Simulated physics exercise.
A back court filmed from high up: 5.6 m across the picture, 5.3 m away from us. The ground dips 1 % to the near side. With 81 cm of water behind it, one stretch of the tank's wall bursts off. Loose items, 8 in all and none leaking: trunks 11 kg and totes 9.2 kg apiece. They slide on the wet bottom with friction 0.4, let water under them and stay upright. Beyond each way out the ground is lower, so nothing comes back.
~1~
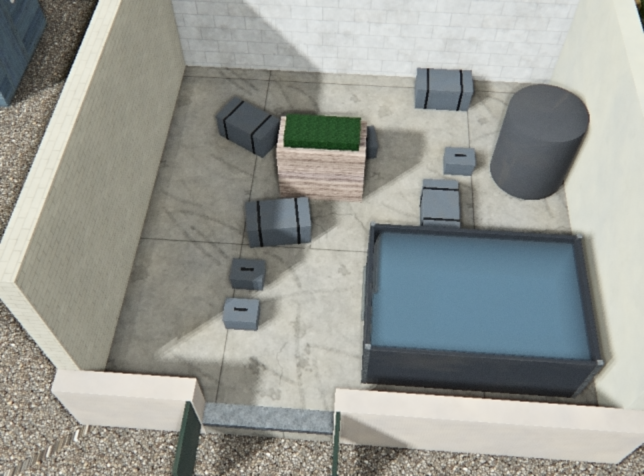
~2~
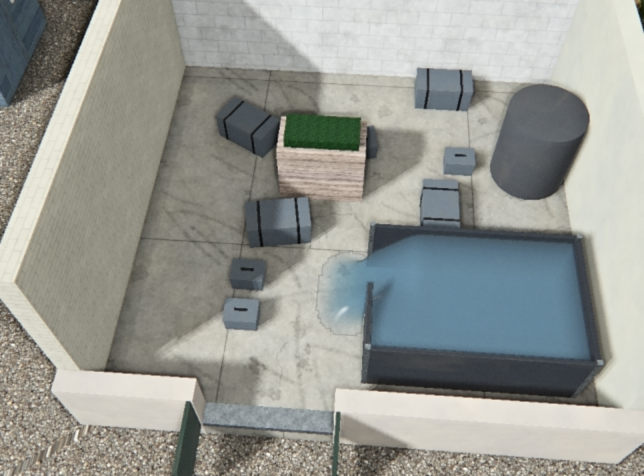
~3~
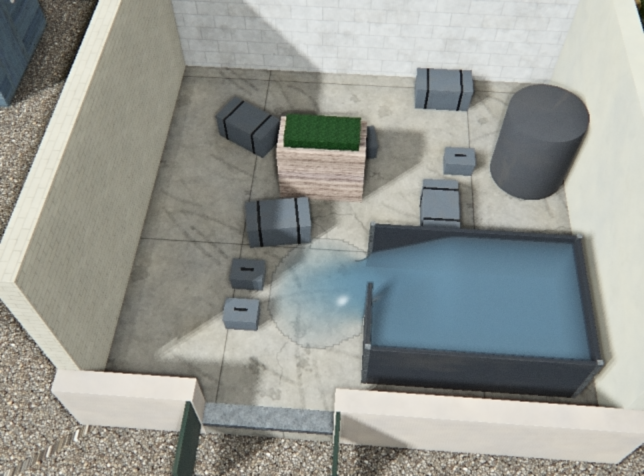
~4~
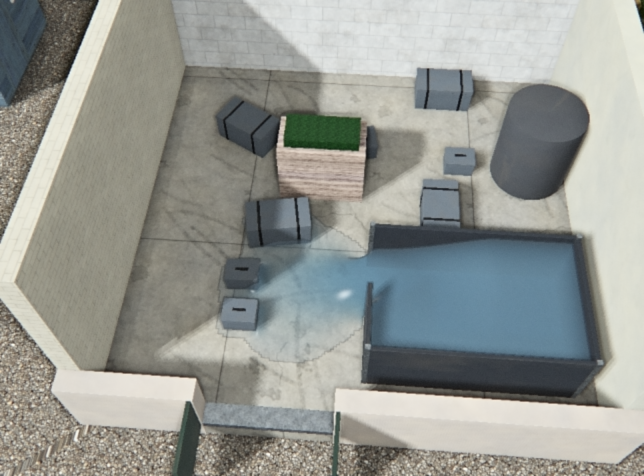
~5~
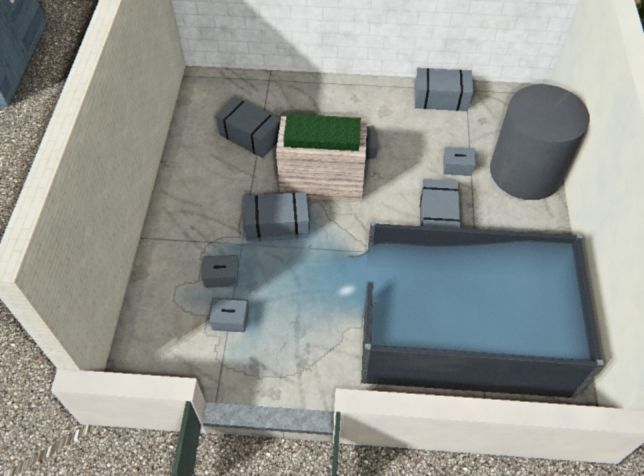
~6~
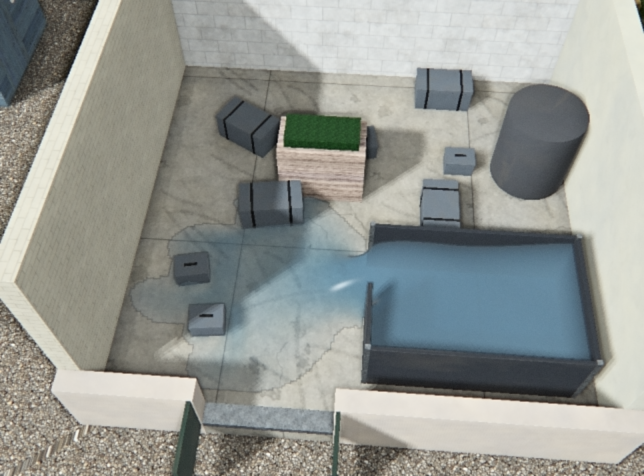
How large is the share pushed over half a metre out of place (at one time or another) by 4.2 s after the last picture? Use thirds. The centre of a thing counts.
That comes to from one to two thirds.
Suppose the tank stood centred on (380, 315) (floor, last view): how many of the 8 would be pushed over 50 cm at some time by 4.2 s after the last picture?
In that case 4 of them.
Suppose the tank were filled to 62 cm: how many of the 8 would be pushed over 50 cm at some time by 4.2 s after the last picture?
In that case 4 of them.
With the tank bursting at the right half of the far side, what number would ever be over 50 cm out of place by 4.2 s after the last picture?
In that case 7 of them.
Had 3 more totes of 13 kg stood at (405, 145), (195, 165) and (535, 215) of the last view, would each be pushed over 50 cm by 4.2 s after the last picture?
In that order: Less, over, under.
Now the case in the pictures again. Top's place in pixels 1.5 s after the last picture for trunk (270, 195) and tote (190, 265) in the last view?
Around (198, 107) and (161, 259).
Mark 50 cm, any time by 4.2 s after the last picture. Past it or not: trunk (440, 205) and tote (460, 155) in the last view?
In that order: Short of it, under.
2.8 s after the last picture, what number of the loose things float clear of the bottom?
3 of them.
Then, 0.4 s after the last picture 3 of 8 are over 50 cm from their spots; 0 afloat.
Then, 1.5 s after the last picture 3 of 8 are over 50 cm from their spots; 3 afloat.
Then, 2.8 s after the last picture 4 of 8 are over 50 cm from their spots; 3 afloat.
Then, 4.2 s after the last picture 5 of 8 are over 50 cm from their spots, and 5 have been at some point; 4 afloat.
